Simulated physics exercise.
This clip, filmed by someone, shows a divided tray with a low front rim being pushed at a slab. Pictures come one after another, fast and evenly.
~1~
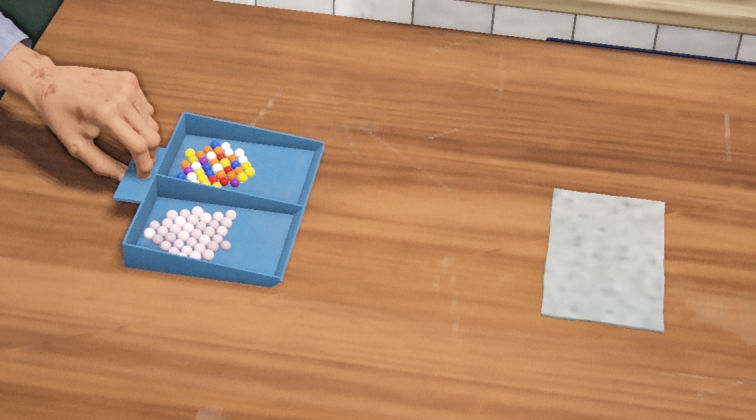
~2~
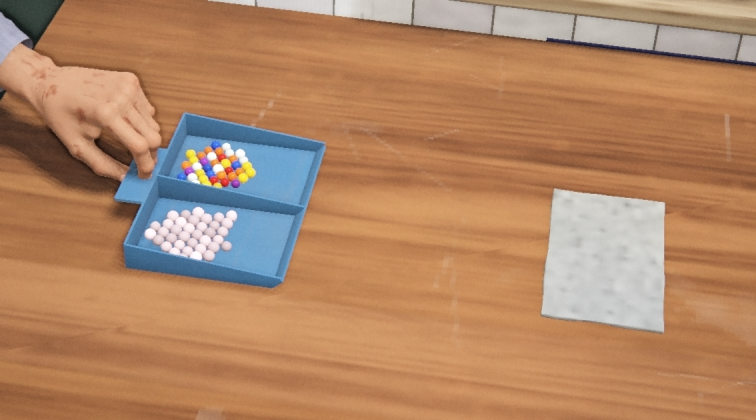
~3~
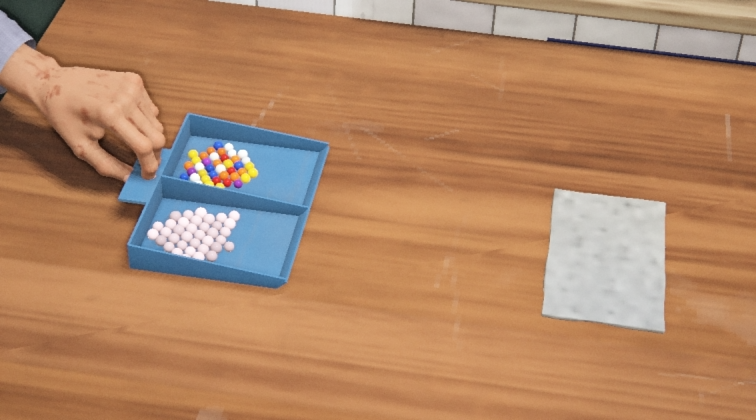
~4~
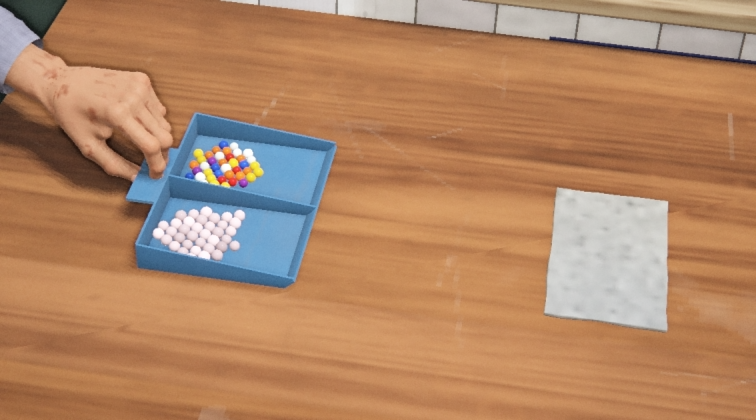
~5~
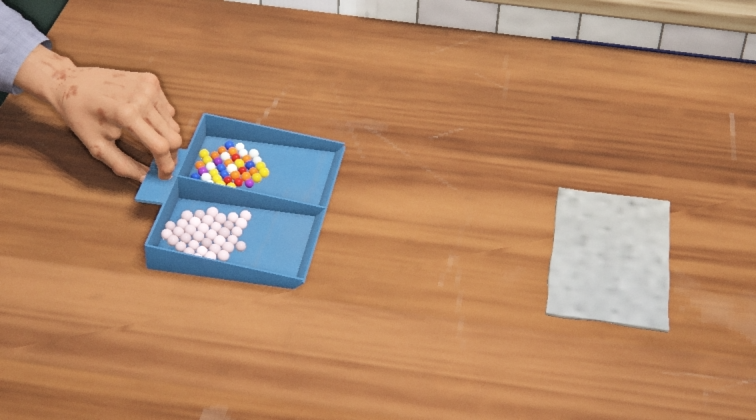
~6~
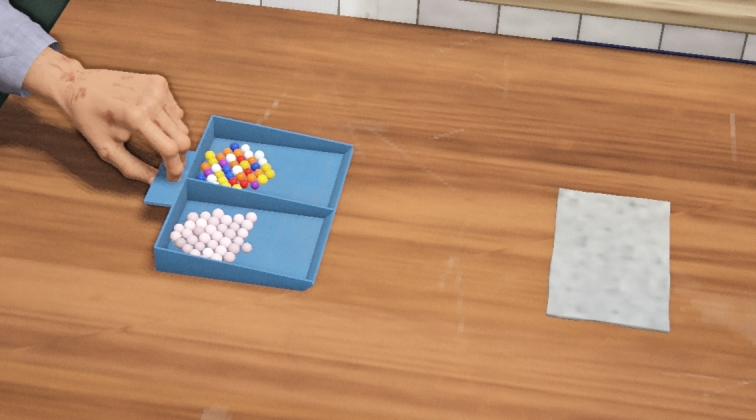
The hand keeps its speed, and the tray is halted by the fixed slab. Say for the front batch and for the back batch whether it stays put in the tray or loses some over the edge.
The front batch stays put in the tray, the back batch stays put in the tray.
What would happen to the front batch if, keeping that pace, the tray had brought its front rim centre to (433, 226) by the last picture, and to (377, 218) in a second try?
Okay, first it loses some out the front, and then it keeps all its pieces in.
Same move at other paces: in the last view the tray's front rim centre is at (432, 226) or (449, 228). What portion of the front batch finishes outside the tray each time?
Close to 20 in a hundred the first time, close to 30 in a hundred the second.
Then, 0.65 s after the last picture, tray still sliding, front rim near (435, 226); front batch all inside; back batch all inside.
Then, 1.40 s after the last picture, tray stopped at the slab; front batch all inside; back batch all inside.
At rest, tray stopped at the slab; front batch all inside, moved towards the front rim; back batch all inside.
